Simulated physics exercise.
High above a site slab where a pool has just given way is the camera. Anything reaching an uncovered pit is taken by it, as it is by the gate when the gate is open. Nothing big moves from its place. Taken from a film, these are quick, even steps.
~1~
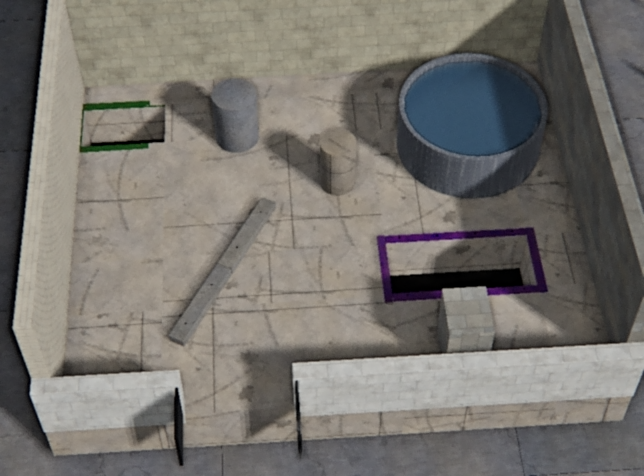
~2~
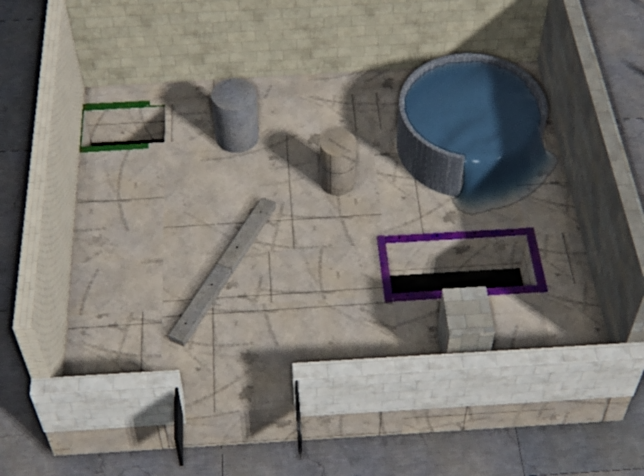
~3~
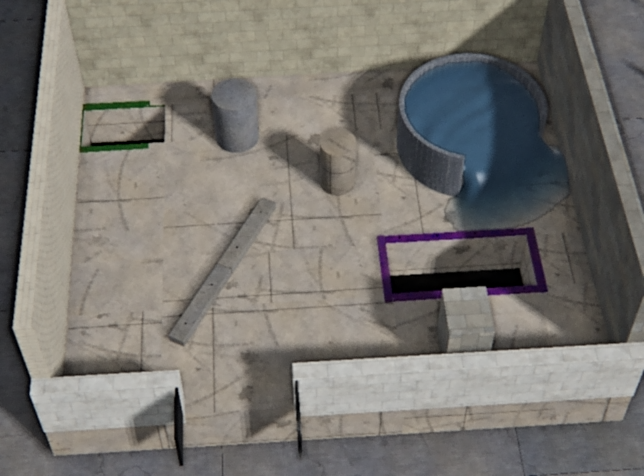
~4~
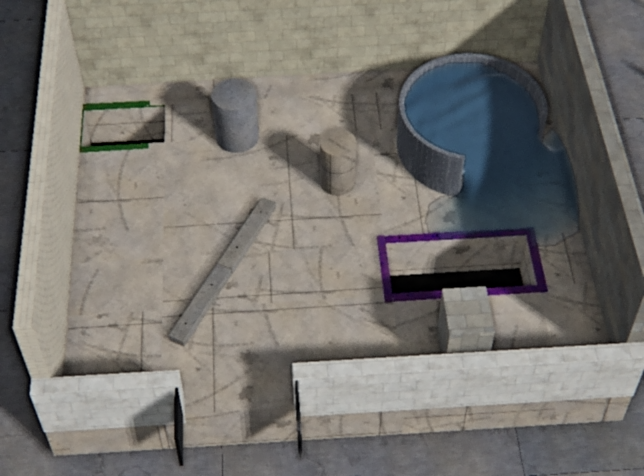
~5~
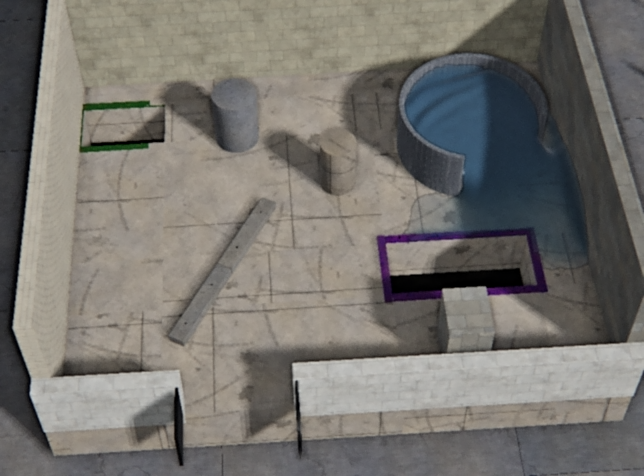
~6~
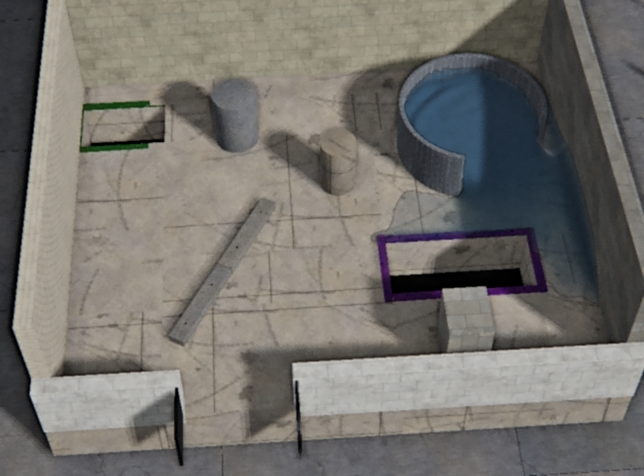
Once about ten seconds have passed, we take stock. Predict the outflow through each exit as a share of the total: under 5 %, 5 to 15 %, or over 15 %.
In the end the gate will be a minor outlet short of five per cent; the purple pit will be a major outlet past fifteen per cent; the green pit will be a minor outlet short of five per cent.
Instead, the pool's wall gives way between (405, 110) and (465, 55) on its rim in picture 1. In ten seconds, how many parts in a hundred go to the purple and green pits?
Near enough: Purple 0 percent, green 50 percent.
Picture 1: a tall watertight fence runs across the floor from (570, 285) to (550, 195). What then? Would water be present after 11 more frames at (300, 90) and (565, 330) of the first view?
Taking them in the order asked, the first is not reached and the second is inundated.
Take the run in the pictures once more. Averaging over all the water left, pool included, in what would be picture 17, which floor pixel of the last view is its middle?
Estimate: (501, 212).
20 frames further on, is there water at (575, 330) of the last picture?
That place: Swamped.
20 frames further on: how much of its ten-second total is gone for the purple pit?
Some 65 per cent.
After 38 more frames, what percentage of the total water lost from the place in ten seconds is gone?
My reading is near 85 per cent.
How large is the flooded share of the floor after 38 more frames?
By my count, 50 percent.
A moment on, water covers 15 % of the floor; the gate 0 %, the purple pit 12 %, the green pit 0 %.
Next, water covers 20 % of the floor; the gate 0 %, the purple pit 21 %, the green pit 0 %.
Then, water covers 40 % of the floor; the gate 0 %, the purple pit 35 %, the green pit 0 %.
Later, water covers 50 % of the floor; the gate 0 %, the purple pit 50 %, the green pit 0 %.
In the end, water covers 75 % of the floor; the gate 2 %, the purple pit 56 %, the green pit 1 %.
